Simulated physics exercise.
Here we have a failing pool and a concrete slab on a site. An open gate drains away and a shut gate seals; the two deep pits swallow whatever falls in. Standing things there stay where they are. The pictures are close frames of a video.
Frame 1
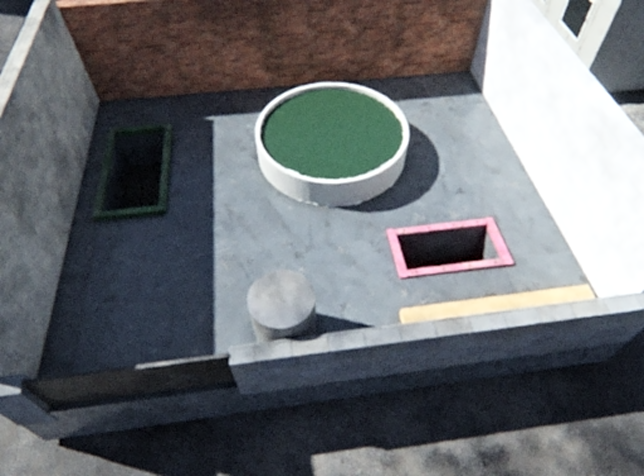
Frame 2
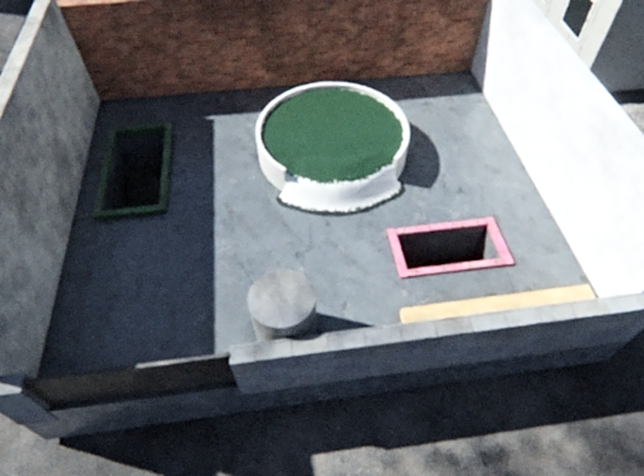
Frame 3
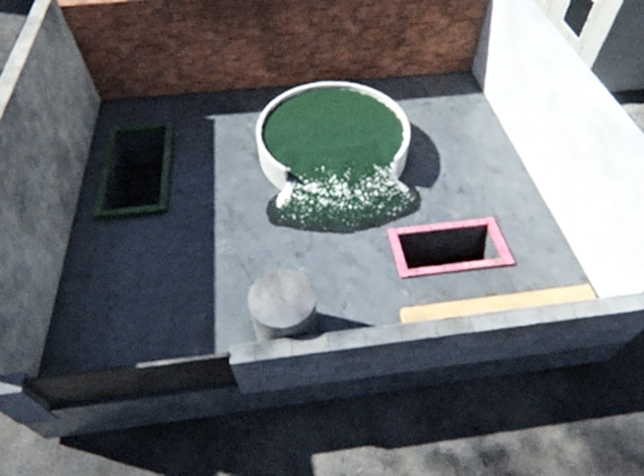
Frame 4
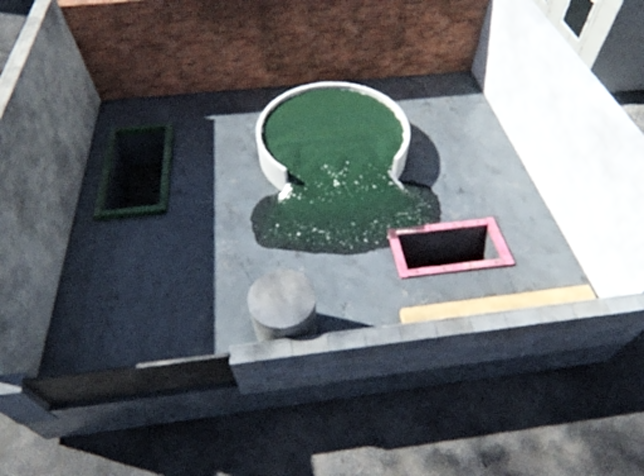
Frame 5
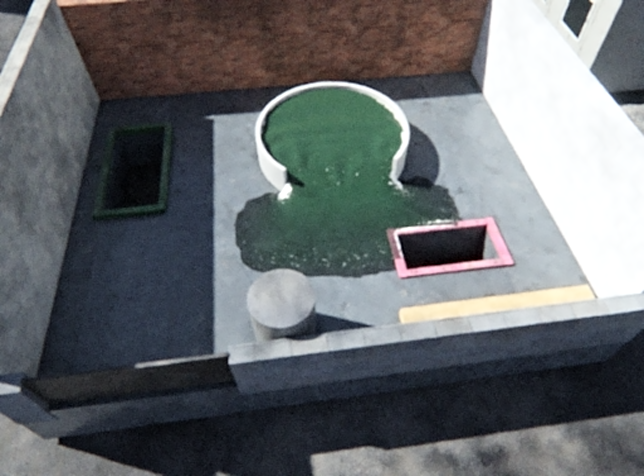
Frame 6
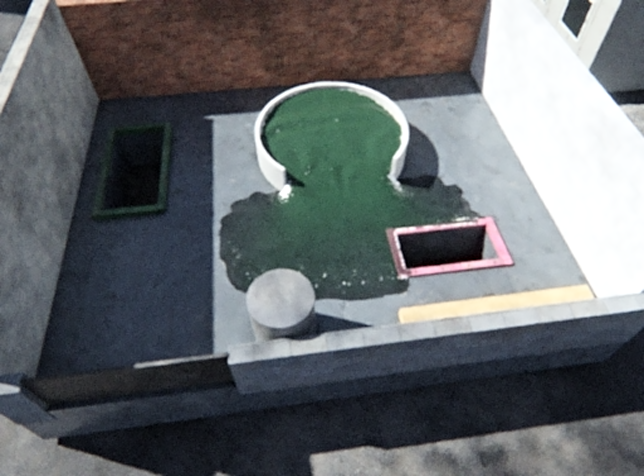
Green liquid sits level in a round white pool on a grey slab, seen from above at an angle, with the camera still. Around it are low pale walls, a brown wall behind, a dark green-framed opening at left, a pink-framed one at right and a grey cylinder in front. The pool's near side breaks open, and the liquid pours out with white flecks, spreading toward the cylinder and around the pink frame.
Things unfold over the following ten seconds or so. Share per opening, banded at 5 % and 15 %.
The gate is left holding a tiny amount - below five per cent, the green pit is left holding a tiny amount - below five per cent, the pink pit is left holding a hefty amount - past fifteen per cent.
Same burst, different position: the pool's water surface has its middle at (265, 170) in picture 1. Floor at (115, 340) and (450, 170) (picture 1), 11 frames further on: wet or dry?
So, first one soaked, second one left untouched.
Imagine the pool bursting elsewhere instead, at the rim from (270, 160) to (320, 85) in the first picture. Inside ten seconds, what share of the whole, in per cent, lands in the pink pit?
Share to the pink pit: 2 in a hundred.
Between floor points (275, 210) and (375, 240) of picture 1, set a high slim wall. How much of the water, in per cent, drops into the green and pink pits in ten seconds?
Estimated shares: Green 0 percent, pink 30 percent.
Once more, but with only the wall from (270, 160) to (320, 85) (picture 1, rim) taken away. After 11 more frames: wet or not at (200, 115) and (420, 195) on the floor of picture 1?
Point one waterlogged, point two not reached.
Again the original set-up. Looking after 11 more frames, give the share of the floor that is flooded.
Roughly 35 percent, I reckon.
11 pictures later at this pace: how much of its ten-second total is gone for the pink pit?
Near 45 in a hundred.
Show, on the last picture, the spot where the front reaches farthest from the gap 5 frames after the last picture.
The front should reach about (201, 373).
A moment on, water covers 25 % of the floor; the gate 0 %, the green pit 0 %, the pink pit 5 %.
Next, water covers 35 % of the floor; the gate 0 %, the green pit 0 %, the pink pit 9 %.
Then, water covers 40 % of the floor; the gate 0 %, the green pit 0 %, the pink pit 15 %.
Later, water covers 65 % of the floor; the gate 0 %, the green pit 0 %, the pink pit 20 %.
In the end, water covers 90 % of the floor; the gate 0 %, the green pit 0 %, the pink pit 22 %.
